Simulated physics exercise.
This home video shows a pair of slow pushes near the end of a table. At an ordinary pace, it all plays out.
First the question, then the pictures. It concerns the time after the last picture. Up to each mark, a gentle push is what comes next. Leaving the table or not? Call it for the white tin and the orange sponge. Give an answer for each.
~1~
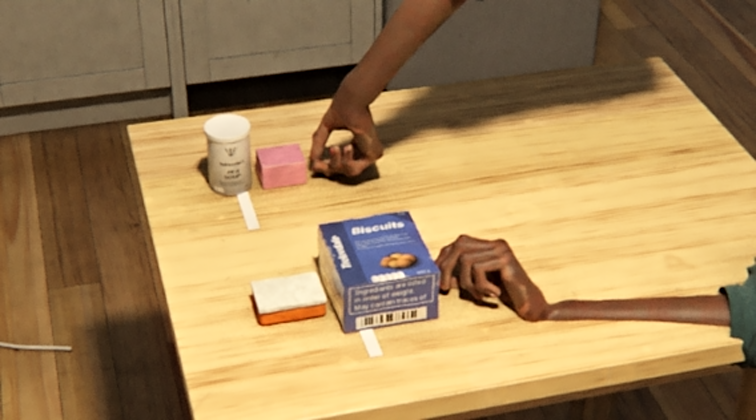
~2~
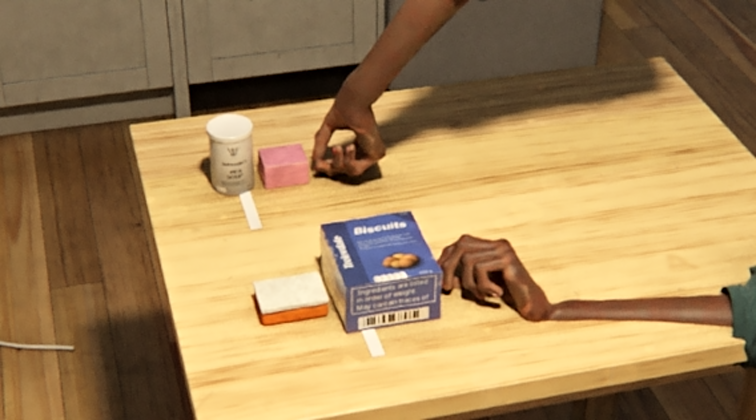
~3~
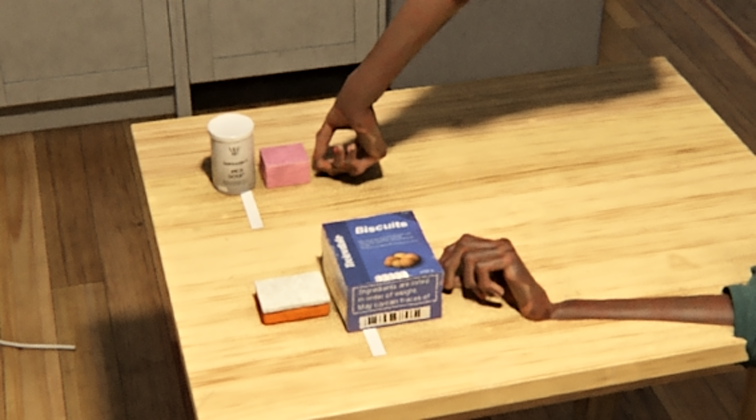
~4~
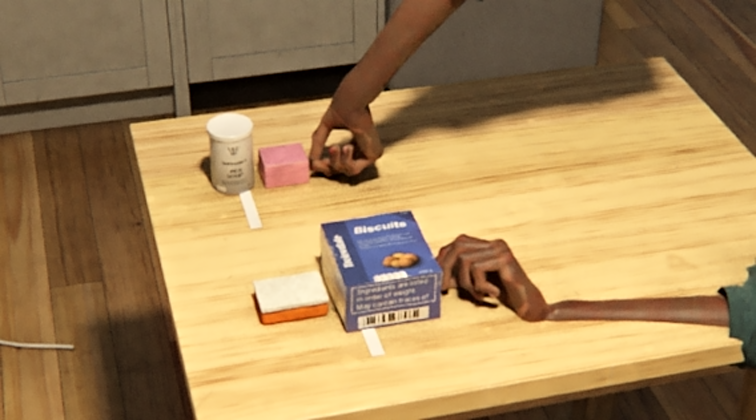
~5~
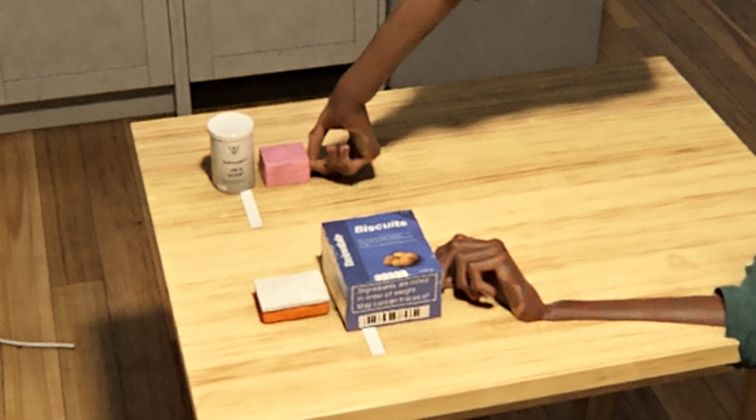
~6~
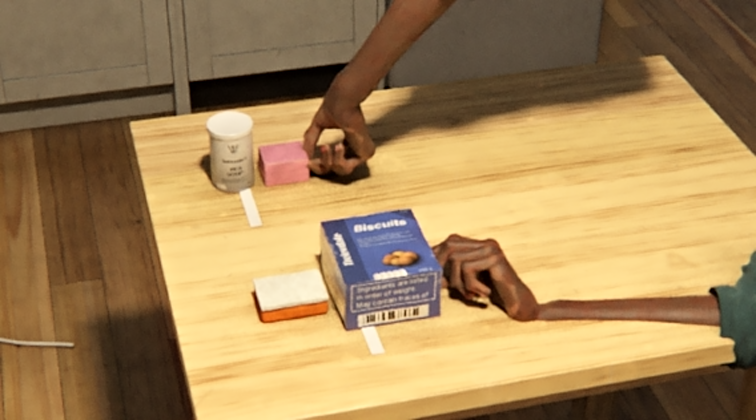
White tin - on the table; orange sponge - on the table.
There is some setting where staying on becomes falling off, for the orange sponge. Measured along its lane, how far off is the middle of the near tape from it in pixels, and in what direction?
About 40 pixels to the left.
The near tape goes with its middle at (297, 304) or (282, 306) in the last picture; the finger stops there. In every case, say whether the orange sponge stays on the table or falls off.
Well, the first time it does not stop in time, and the second time it does not stop in time.
Then, 0.44 s later than the last frame, white tin shifted a little near (211, 156); orange sponge shifted a little near (268, 300).
Then, 0.82 s later than the last frame, white tin shifted about its own width near (184, 159); orange sponge shifted about its own width near (237, 304).
When it is over, the white tin stays on the table, near (166, 162); the orange sponge stays on the table, near (218, 307).
